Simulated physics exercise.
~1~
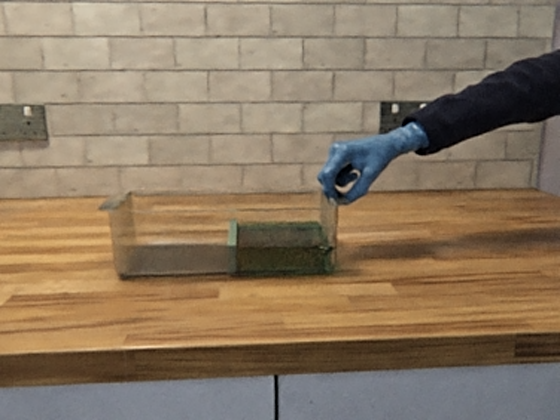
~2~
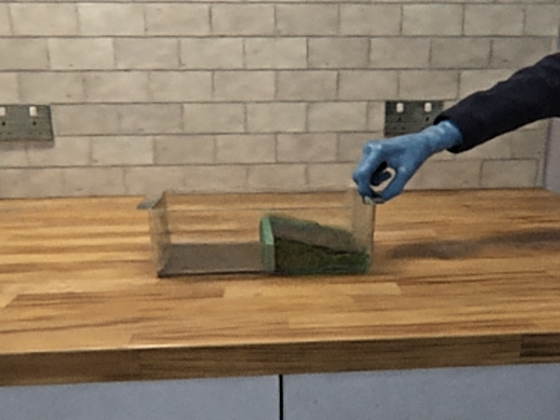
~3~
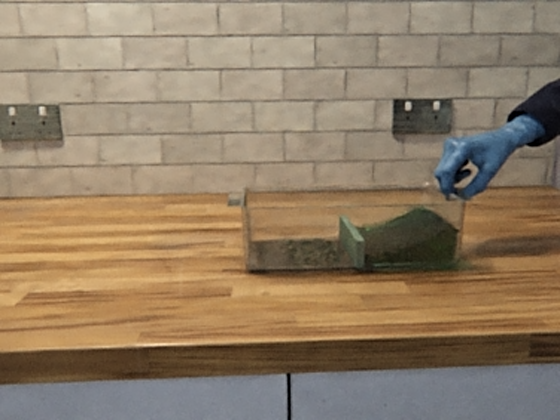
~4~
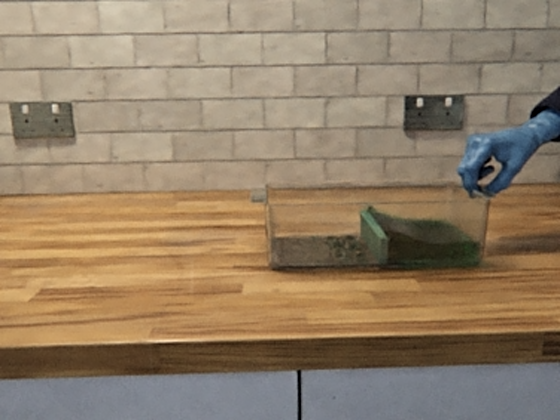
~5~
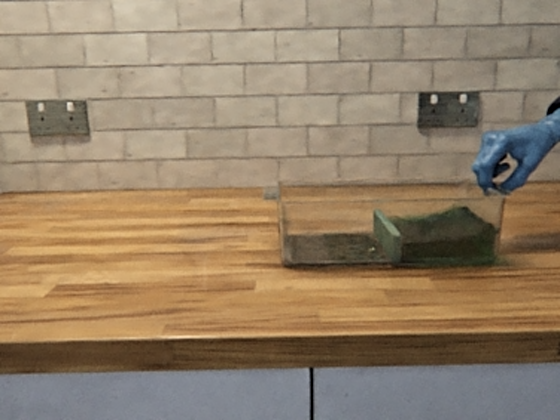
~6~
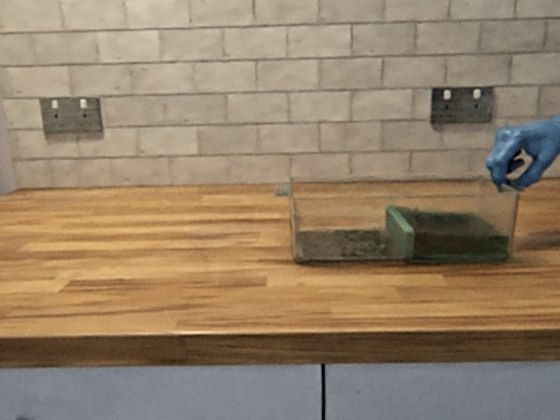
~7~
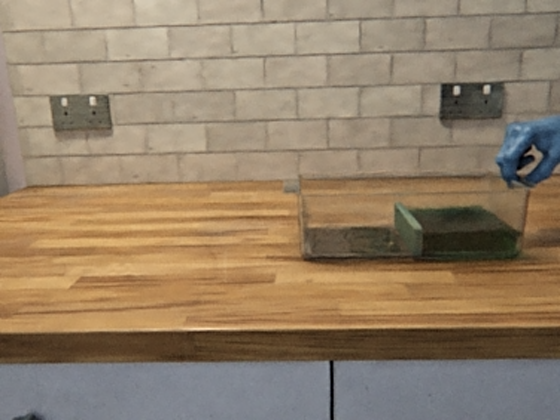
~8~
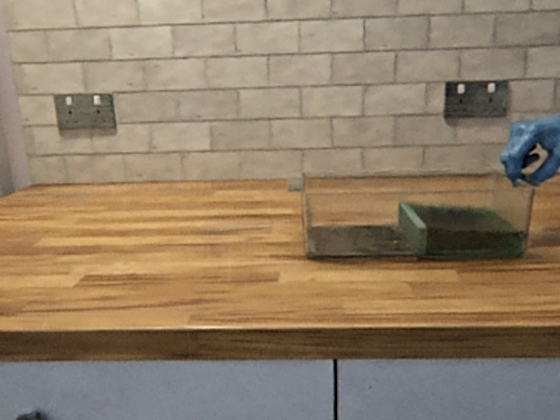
On a wooden worktop against a pale brick-tiled wall, a blue-gloved hand pulled a divided clear tub to the right, making the greenish water in its right half slosh and a little get past the divider, before the water settled with most still on the right.
